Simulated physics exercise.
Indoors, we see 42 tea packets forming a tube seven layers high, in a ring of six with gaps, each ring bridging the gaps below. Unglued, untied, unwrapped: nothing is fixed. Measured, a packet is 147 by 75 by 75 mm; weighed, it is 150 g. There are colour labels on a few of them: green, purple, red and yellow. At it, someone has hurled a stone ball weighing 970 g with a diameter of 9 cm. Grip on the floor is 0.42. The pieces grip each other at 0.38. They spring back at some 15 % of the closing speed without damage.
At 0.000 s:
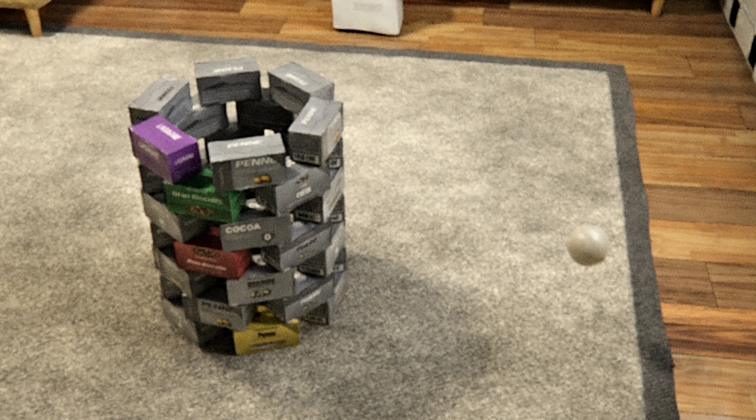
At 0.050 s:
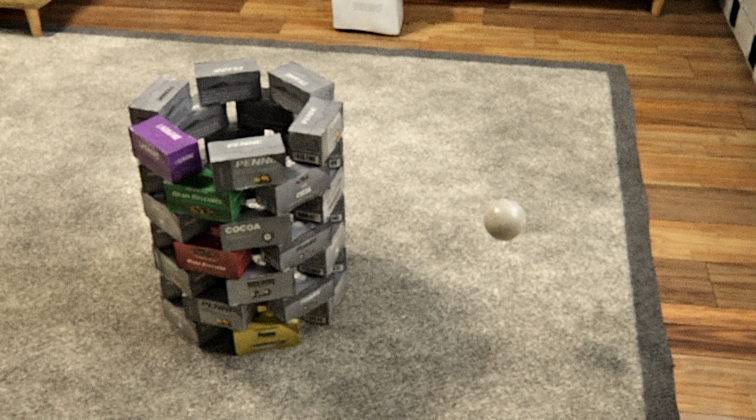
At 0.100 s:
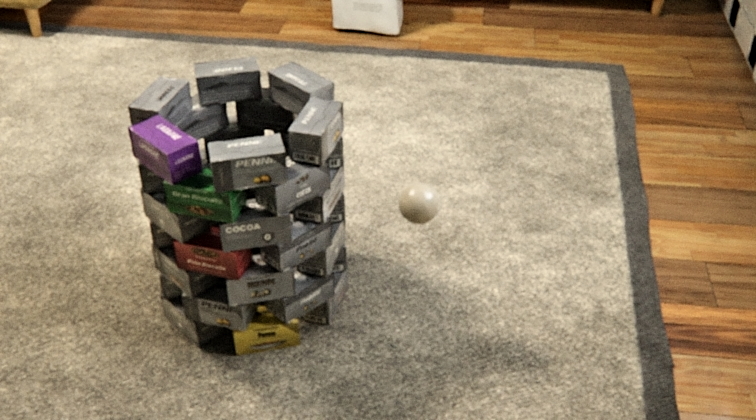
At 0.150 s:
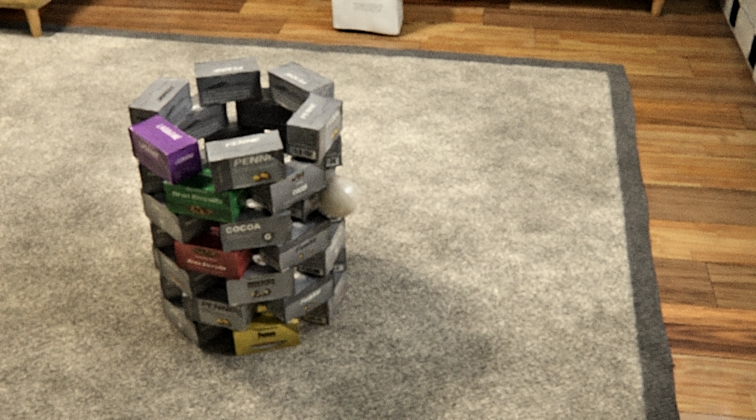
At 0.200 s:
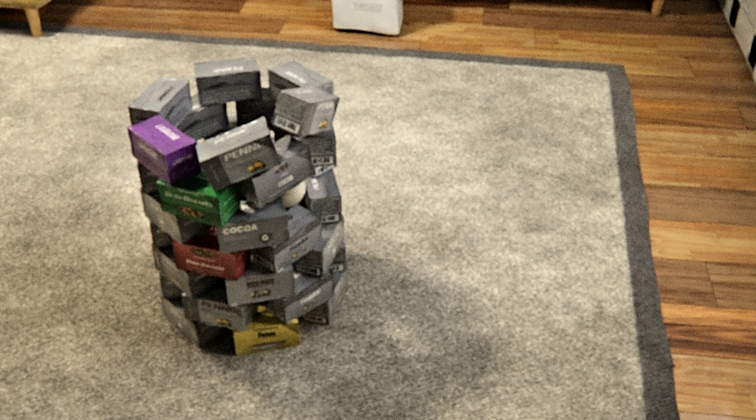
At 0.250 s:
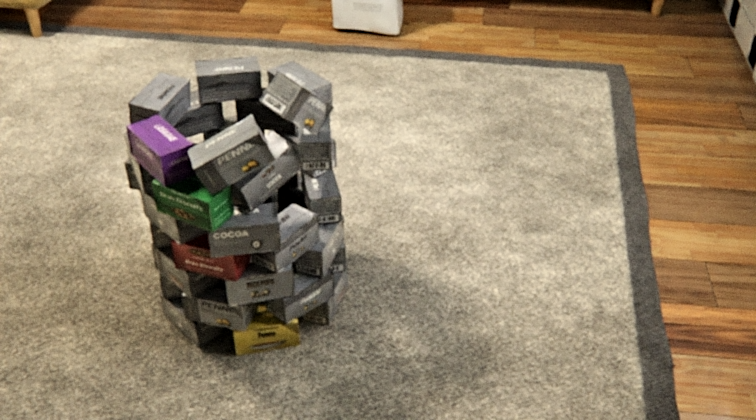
A pale ball flies in from the right, above a grey rug with a dark border on a wooden floor, seen from slightly above by a still camera. It crosses leftward to a round tower of stacked grey boxes, with purple, green, red and yellow ones on the near side. The ball strikes the upper right side and pushes inside, and the upper boxes shift, twist and tilt.
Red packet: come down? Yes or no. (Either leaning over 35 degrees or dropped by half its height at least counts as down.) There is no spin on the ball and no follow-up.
No.
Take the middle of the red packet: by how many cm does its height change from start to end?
0 centimetres lower, roughly.
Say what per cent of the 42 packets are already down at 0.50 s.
By then, 25 per cent.
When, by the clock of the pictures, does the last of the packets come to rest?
At about 2.5 s.
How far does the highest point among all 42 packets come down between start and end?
Roughly 0 centimetres lower at the end.
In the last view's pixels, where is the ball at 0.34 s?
(175, 189) or so.
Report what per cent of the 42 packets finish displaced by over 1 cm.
55 per cent.
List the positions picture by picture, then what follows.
In the first picture (places mark the middle of the side facing us), ball (588, 246) 55 cm from contact, 3.9 m/s; red packet (206, 261); green packet (198, 204); yellow packet (267, 339); nothing disturbed.
Ball (504, 220) 37 cm from contact, 3.8 m/s; red packet (206, 261), in the second picture.
Ball (419, 204) 18 cm from contact, 3.7 m/s; red packet (206, 261), in the third picture.
Ball (339, 197) after contact, 3.1 m/s; red packet (206, 261); steepest lean 3°, the packet at (315, 111); 4 disturbed, none down, in the fourth picture.
Ball after contact, 2.2 m/s; red packet (204, 262); green packet (189, 206) shifted 15 mm; steepest lean 24°, the packet at (311, 93); 8 disturbed, none down, in the fifth picture.
Ball after contact, 2.1 m/s; red packet (203, 262); green packet (181, 207) shifted 28 mm; purple packet (159, 134) shifted 8 mm; steepest lean 44°, the packet at (307, 89); 1 of the 42 packets down, 14 disturbed in all, in the sixth picture.
After 0.34 s, ball still moving; 1 of the 42 packets down; red packet shifted 11 mm; purple packet leaning 4°.
After 0.50 s, ball still moving; 10 of the 42 packets down; red packet shifted 12 mm; purple packet leaning 37°.
After 0.70 s, ball still moving; 13 of the 42 packets down; red packet shifted 11 mm; purple packet upside down.
After 1.18 s, ball still moving; 13 of the 42 packets down; red packet shifted 11 mm; purple packet on its side.
At rest (2.6 s), ball rolling away; 13 of the 42 packets down; red packet shifted 11 mm; purple packet on its side; green packet on its side. As the last picture would show them, middles, red packet near (208, 252), purple packet near (117, 246).
